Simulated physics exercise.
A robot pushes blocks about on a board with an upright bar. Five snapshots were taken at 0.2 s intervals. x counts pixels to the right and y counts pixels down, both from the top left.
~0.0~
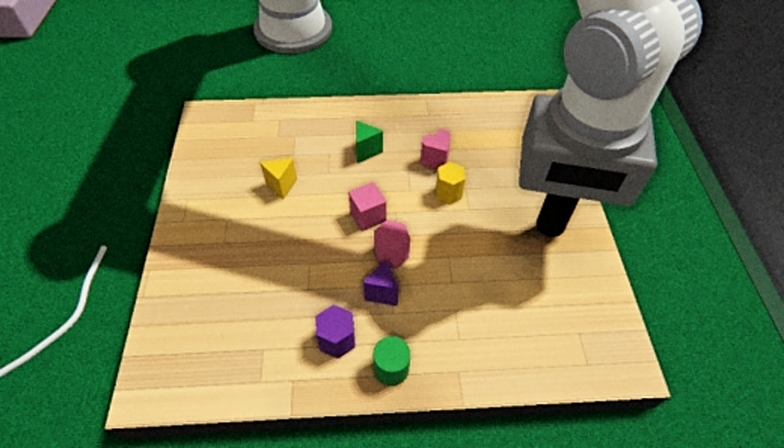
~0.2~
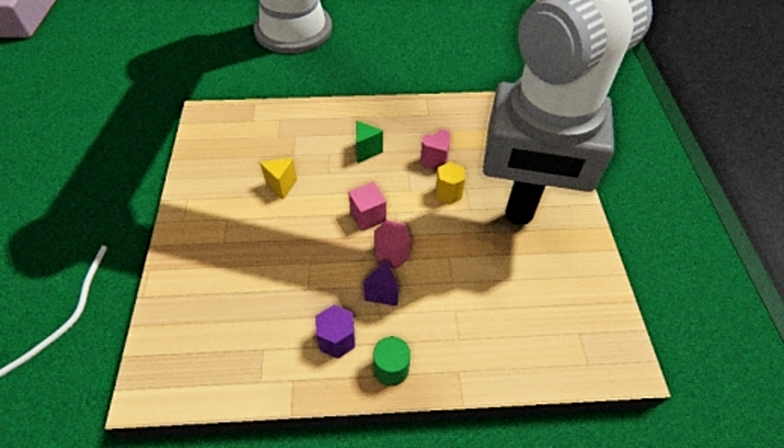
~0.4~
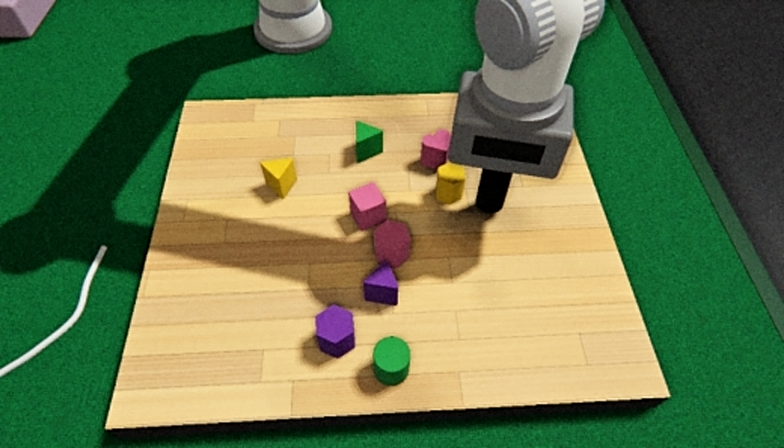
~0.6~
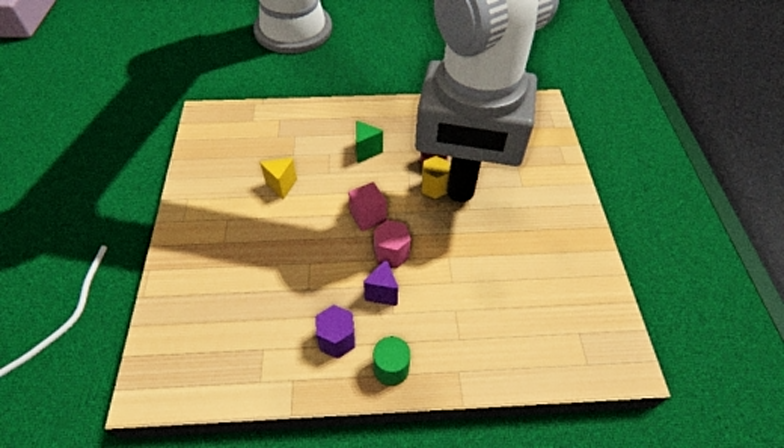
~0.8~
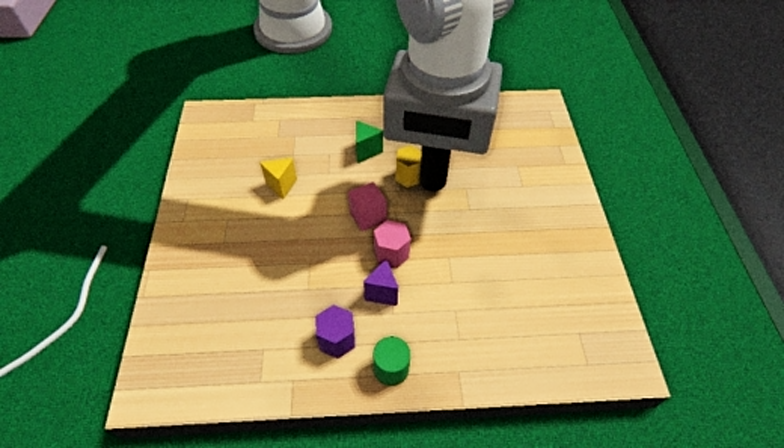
On a wooden board over green cloth, a robot arm moves left among coloured blocks, its black bar pushing a yellow block leftward.
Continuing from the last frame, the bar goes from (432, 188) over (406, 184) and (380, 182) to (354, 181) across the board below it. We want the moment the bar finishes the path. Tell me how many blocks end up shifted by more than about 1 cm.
There will be one block displaced.
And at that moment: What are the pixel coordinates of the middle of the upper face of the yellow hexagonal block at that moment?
In the picture, it is at (379, 141).
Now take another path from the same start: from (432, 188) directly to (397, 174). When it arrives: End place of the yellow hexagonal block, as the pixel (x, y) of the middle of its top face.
The yellow hexagonal block ends near (379, 138).
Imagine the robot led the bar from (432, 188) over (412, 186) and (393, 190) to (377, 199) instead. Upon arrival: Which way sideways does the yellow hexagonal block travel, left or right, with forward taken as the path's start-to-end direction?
Facing the way the path runs, start to end, you'll find the yellow hexagonal block has shifted right.
The first path, step by step. One third of the way, bar (406, 177); yellow hexagonal block (390, 147), turned 40° clockwise.
Two thirds of the way, bar (379, 175); green triangle (364, 128); yellow hexagonal block (379, 141), turned 85° clockwise.
At the end, bar (353, 174); green triangle (364, 128); yellow hexagonal block (379, 141), turned 85° clockwise; pink heart not moved.
